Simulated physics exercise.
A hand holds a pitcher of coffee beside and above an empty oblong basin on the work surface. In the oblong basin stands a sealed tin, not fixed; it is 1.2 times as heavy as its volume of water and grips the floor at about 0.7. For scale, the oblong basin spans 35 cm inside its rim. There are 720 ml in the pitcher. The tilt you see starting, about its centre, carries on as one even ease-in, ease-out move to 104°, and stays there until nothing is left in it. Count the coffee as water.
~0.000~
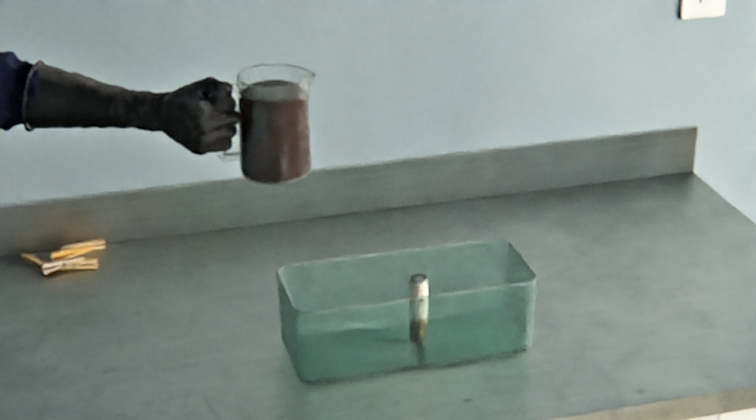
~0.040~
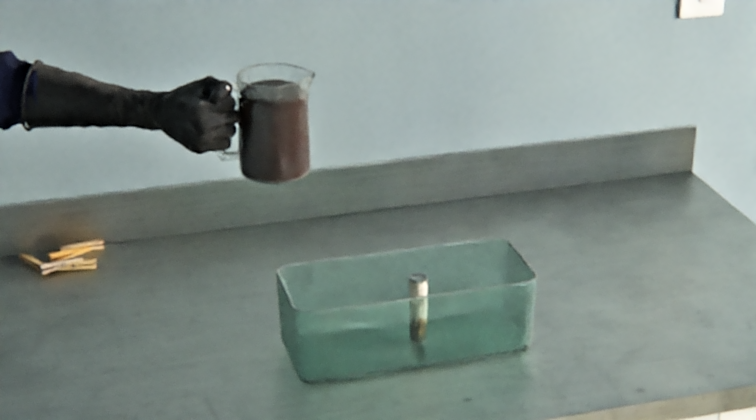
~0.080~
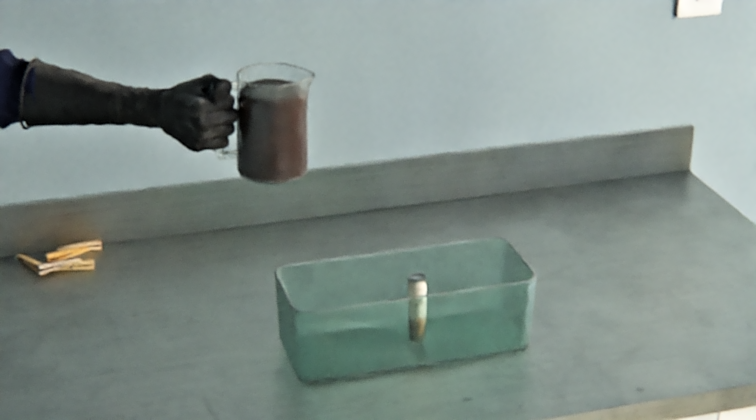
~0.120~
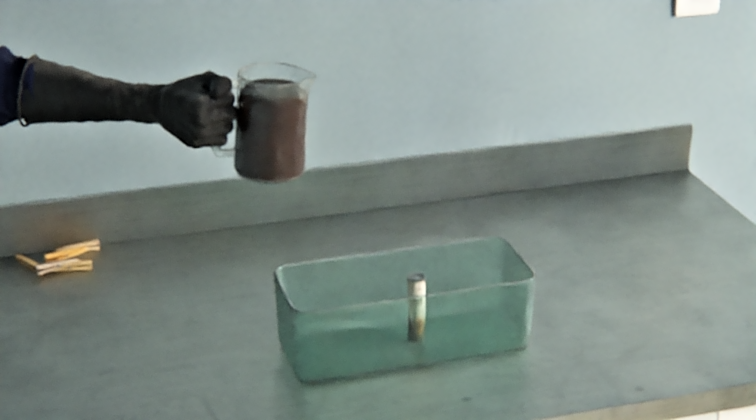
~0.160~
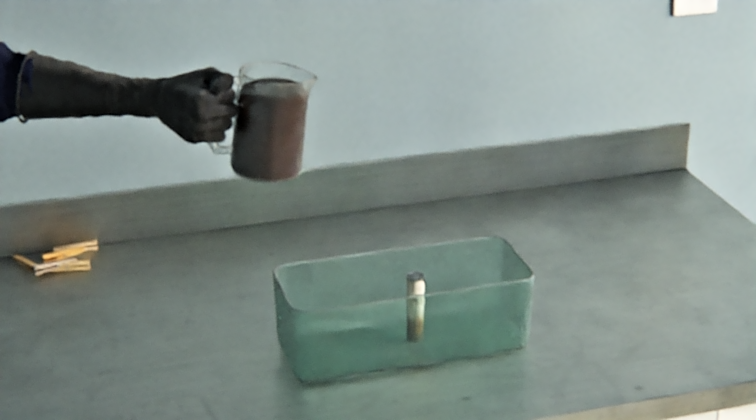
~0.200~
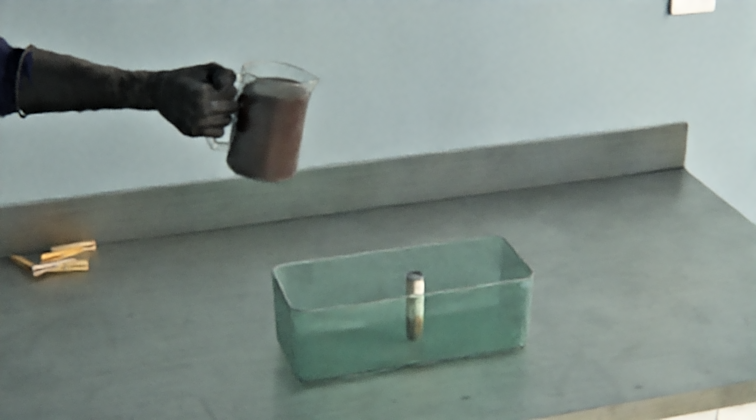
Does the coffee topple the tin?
The tin falls.
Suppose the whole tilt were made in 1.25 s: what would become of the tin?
Then it topples.
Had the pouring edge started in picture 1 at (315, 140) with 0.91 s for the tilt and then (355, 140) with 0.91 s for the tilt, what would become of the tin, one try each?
First it remains upright; then it goes over.
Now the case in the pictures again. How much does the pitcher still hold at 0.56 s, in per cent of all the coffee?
Near 86 in a hundred.
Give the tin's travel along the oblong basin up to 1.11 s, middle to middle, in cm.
About 10 cm.
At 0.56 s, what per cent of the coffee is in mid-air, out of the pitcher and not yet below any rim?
Some 14 per cent.
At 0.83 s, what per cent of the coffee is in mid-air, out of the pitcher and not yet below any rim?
Near 34 in a hundred.
By 0.56 s the tilt is 71° and 86 per cent is still to pour; the tin stands where it began.
By 0.83 s the tilt is 102° and 40 per cent is still to pour; the tin stands 2 cm from where it began.
By 1.11 s the tilt is 104° and 8 per cent is still to pour; the tin lies on its side.
By 1.41 s the tilt is 104° and 1 per cent is still to pour; the tin lies on its side.
At rest the tin lies on its side.
